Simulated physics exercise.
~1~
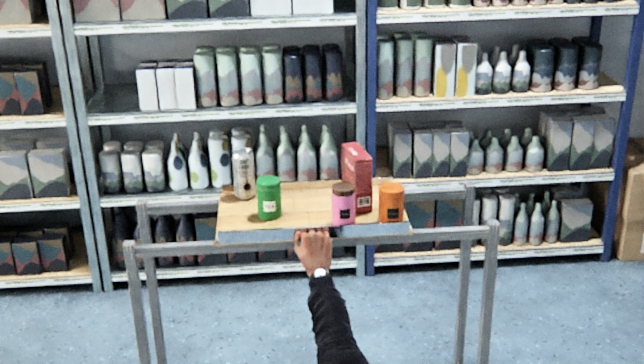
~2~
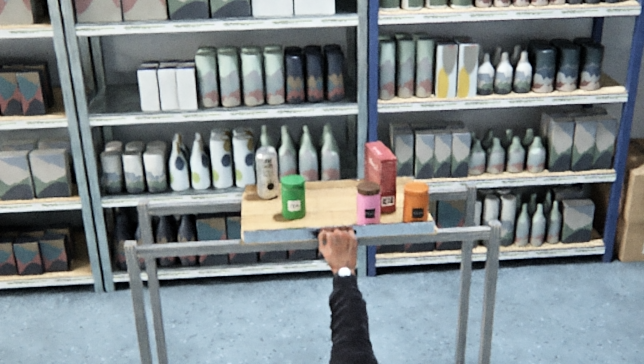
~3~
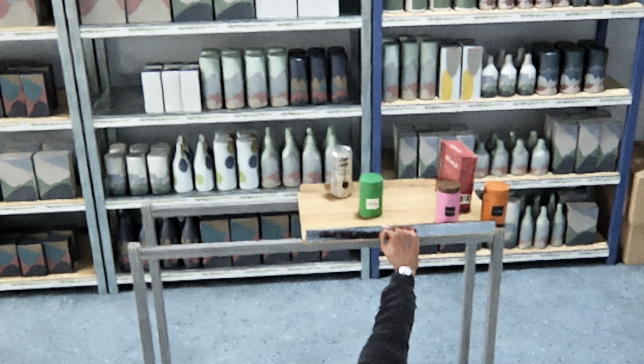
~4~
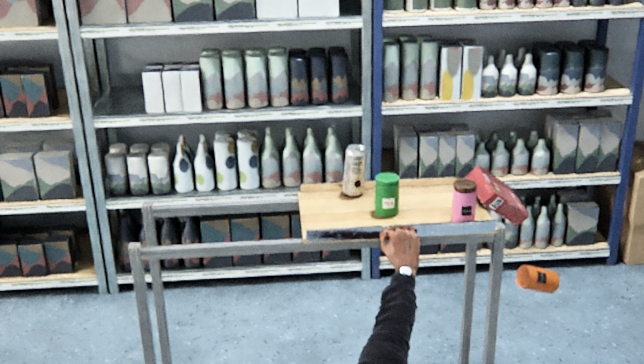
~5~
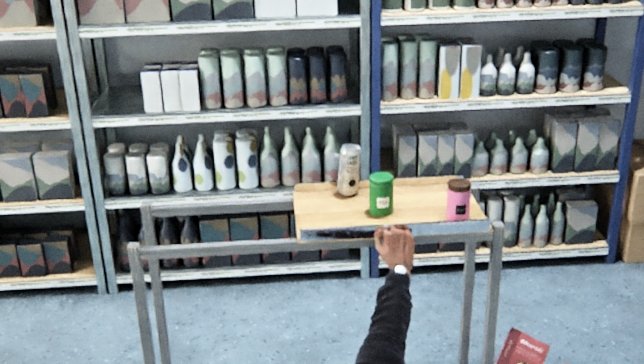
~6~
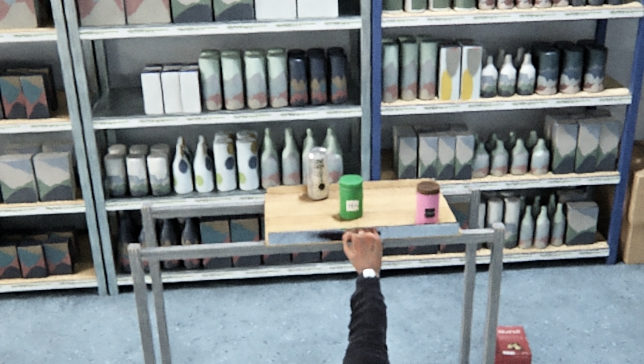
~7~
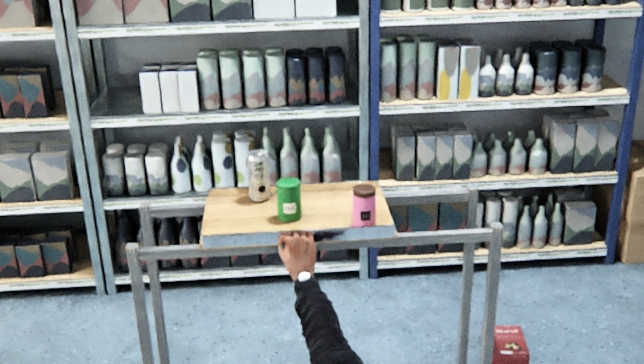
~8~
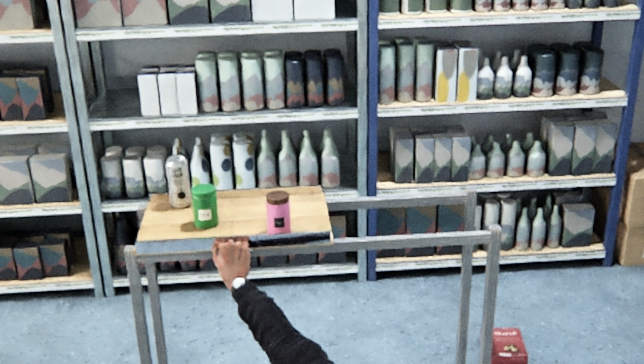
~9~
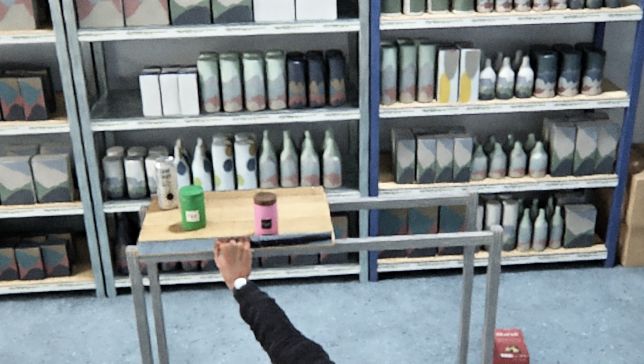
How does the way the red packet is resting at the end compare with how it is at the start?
At the start the red packet stands upright on the tray, but by the end it is lying on its side on the floor.
